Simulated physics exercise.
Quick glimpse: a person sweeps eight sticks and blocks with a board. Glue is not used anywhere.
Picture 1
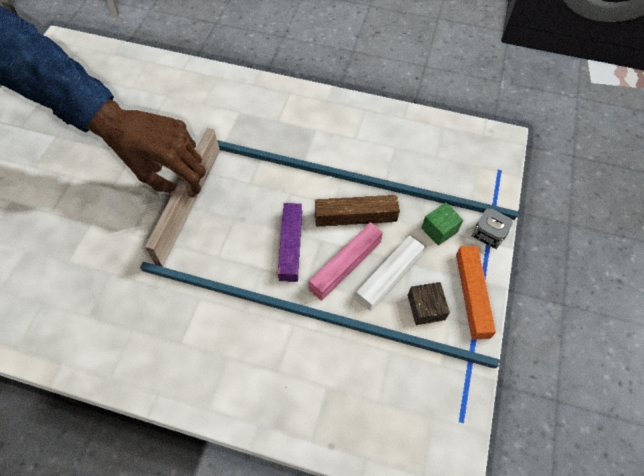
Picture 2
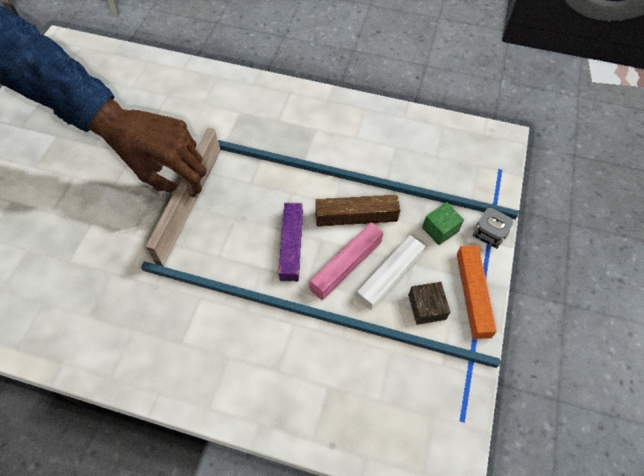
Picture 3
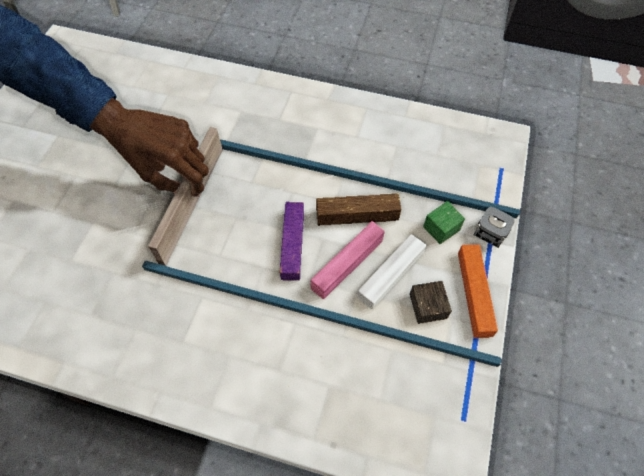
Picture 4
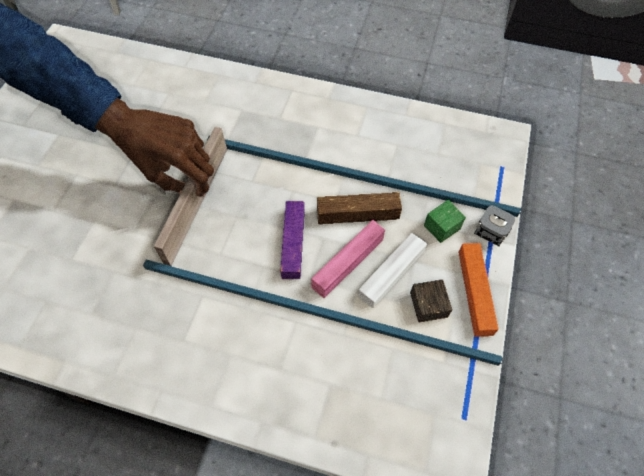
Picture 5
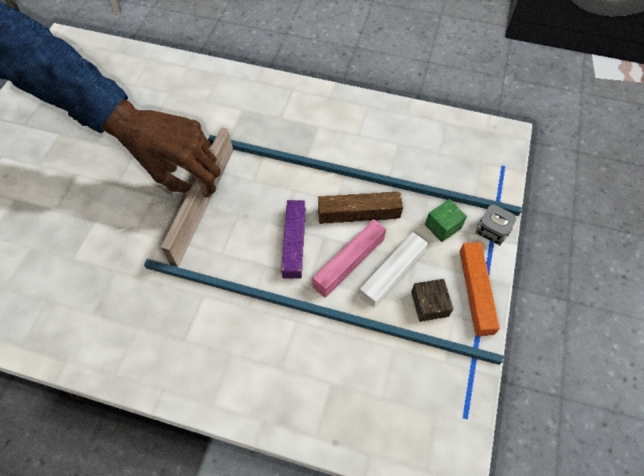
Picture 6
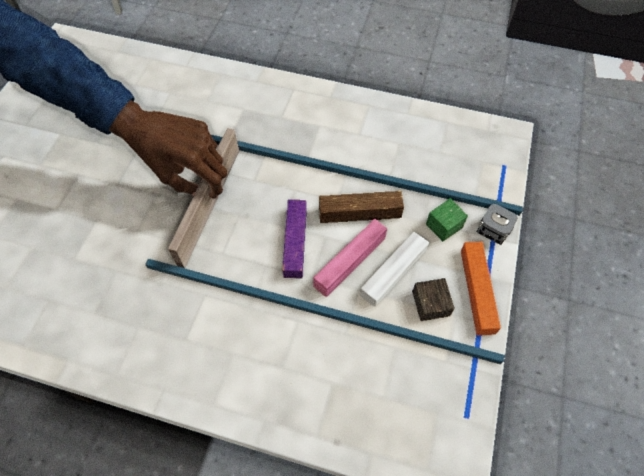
The clip opens on a pale tiled board where a hand in a blue sleeve holds an upright wooden board between two teal rails, left of scattered coloured sticks and blocks. The hand slides the board slightly rightward, while the pieces near the blue line show almost no movement.
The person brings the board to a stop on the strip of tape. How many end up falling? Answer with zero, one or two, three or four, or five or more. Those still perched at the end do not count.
I would say five or more fall.
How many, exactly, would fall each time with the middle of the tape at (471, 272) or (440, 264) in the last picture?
The first try gives 5, the second gives 2.
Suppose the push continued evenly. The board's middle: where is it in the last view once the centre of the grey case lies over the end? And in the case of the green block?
Its middle is about (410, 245) and about (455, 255).
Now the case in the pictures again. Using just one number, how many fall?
7.
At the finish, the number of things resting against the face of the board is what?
The count comes out at 1.
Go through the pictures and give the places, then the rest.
In the first frame, grey case (492, 229); orange bar (475, 291); black block (428, 304); board (186, 195); tape (483, 280).
In the second frame, orange bar (476, 291); pink stick (347, 261).
In the third frame, black block (430, 302); purple bar (292, 240).
In the fourth frame, grey case (495, 226); white stick (393, 270).
In the fifth frame, orange bar (479, 288); brown bar (360, 208).
In the sixth frame, grey case (497, 224); orange bar (480, 287); black block (433, 299); board (207, 196); tape (488, 276).
Soon after, none off yet; grey case at rest near (497, 224); orange bar at rest near (480, 287); black block at rest near (433, 299).
Then, none off yet; grey case moved a little near (509, 230); orange bar moving near (483, 293); black block moved about its own width near (456, 308).
By the end, the number that fall off is five or more; fallen, brown bar, pink stick, white stick, green block, black block, orange bar and grey case.
